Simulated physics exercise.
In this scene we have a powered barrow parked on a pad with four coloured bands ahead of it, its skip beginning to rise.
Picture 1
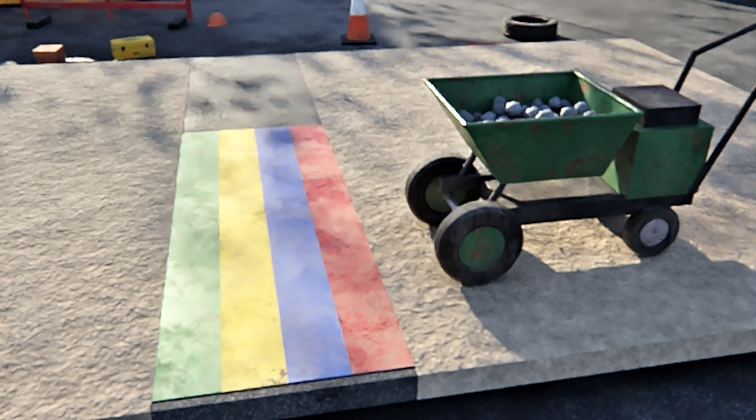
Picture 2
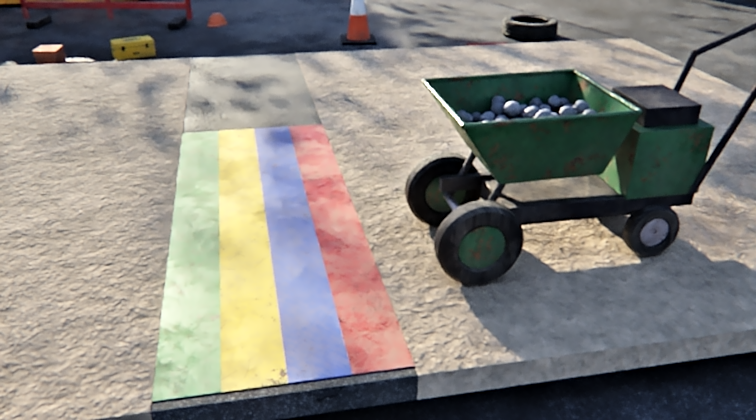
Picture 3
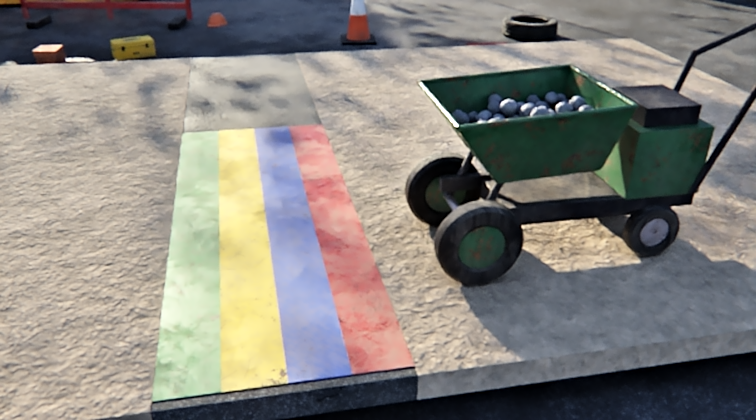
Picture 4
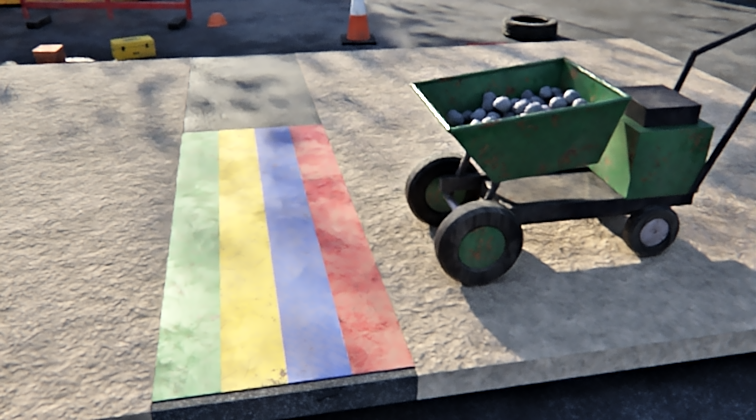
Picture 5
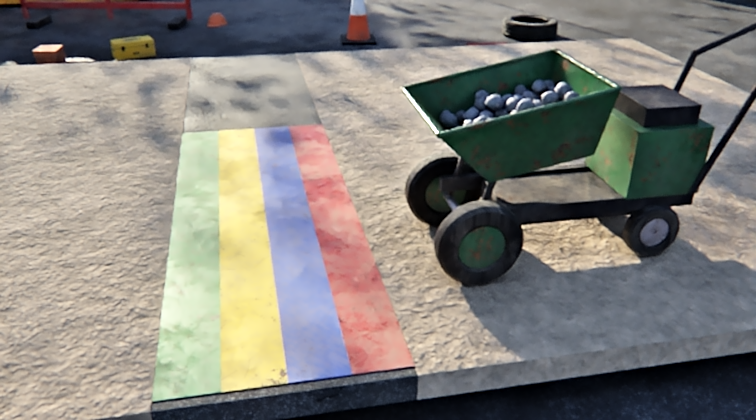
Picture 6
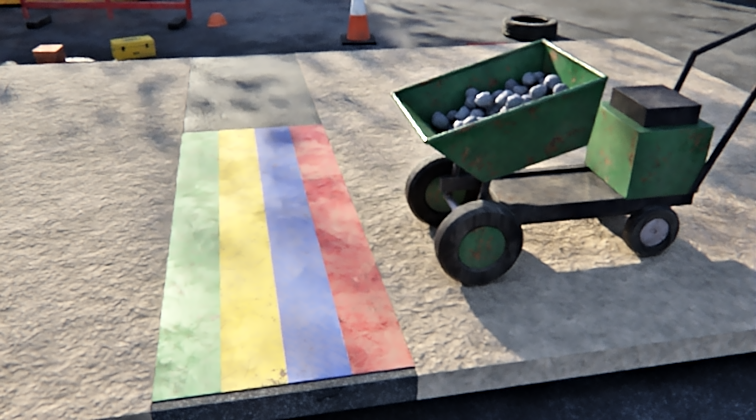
On a sunlit paved pad marked with green, yellow, blue and red bands, a green barrow stands to the right, its skip level and loaded with round grey cobbles. The skip then tilts gradually toward the left, its rear rising and front lip dipping, while the wheels stay still.
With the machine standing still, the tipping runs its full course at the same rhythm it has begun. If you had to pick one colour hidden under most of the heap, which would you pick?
I would pick blue.
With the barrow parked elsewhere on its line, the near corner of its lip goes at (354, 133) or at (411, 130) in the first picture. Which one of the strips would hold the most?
The green one for the first spot, that yellow strip for the second.
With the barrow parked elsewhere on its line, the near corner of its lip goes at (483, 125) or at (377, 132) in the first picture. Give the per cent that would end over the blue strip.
About 40 and 0 per cent.
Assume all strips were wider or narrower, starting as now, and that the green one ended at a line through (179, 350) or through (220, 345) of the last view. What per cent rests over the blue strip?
About 50 % and 30 %.
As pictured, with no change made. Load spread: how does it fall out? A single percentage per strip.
In per cent, approximately: Red 15, blue 55, yellow 25, green 5.
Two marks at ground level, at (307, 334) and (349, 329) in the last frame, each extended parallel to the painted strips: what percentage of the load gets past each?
Around 50 percent for the first and 90 percent for the second.
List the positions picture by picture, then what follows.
The first picture shows lip of the skip at (466, 126), level; top of the load at (552, 124), round cobbles; red strip at (369, 322); blue strip at (311, 329); yellow strip at (251, 336); green strip at (190, 343).
The second picture shows lip of the skip at (464, 126), level; top of the load at (551, 123).
The third picture shows lip of the skip at (459, 128), tipped barely; top of the load at (564, 111).
The fourth picture shows lip of the skip at (450, 131), tipped a little; top of the load at (558, 106).
The fifth picture shows lip of the skip at (439, 135), tipped a little; top of the load at (550, 100).
The sixth picture shows lip of the skip at (427, 142), tipped clearly; top of the load at (546, 106); red strip at (369, 322); blue strip at (311, 329); yellow strip at (251, 336); green strip at (190, 343).
Soon after the last picture, skip tipped steeply; all in the skip.
A little later, skip tipped steeply; nearly all in the skip; a stray few over the red strip; a small part over the blue strip.
Later still, skip tipped right over; about a quarter in the skip; a small part over the red strip; about half over the blue strip; a small part over the yellow strip; a small part over the green strip.
By the end, skip tipped right over; a small part over the red strip; about half over the blue strip; about a quarter over the yellow strip; a small part over the green strip; a stray few off the paint.
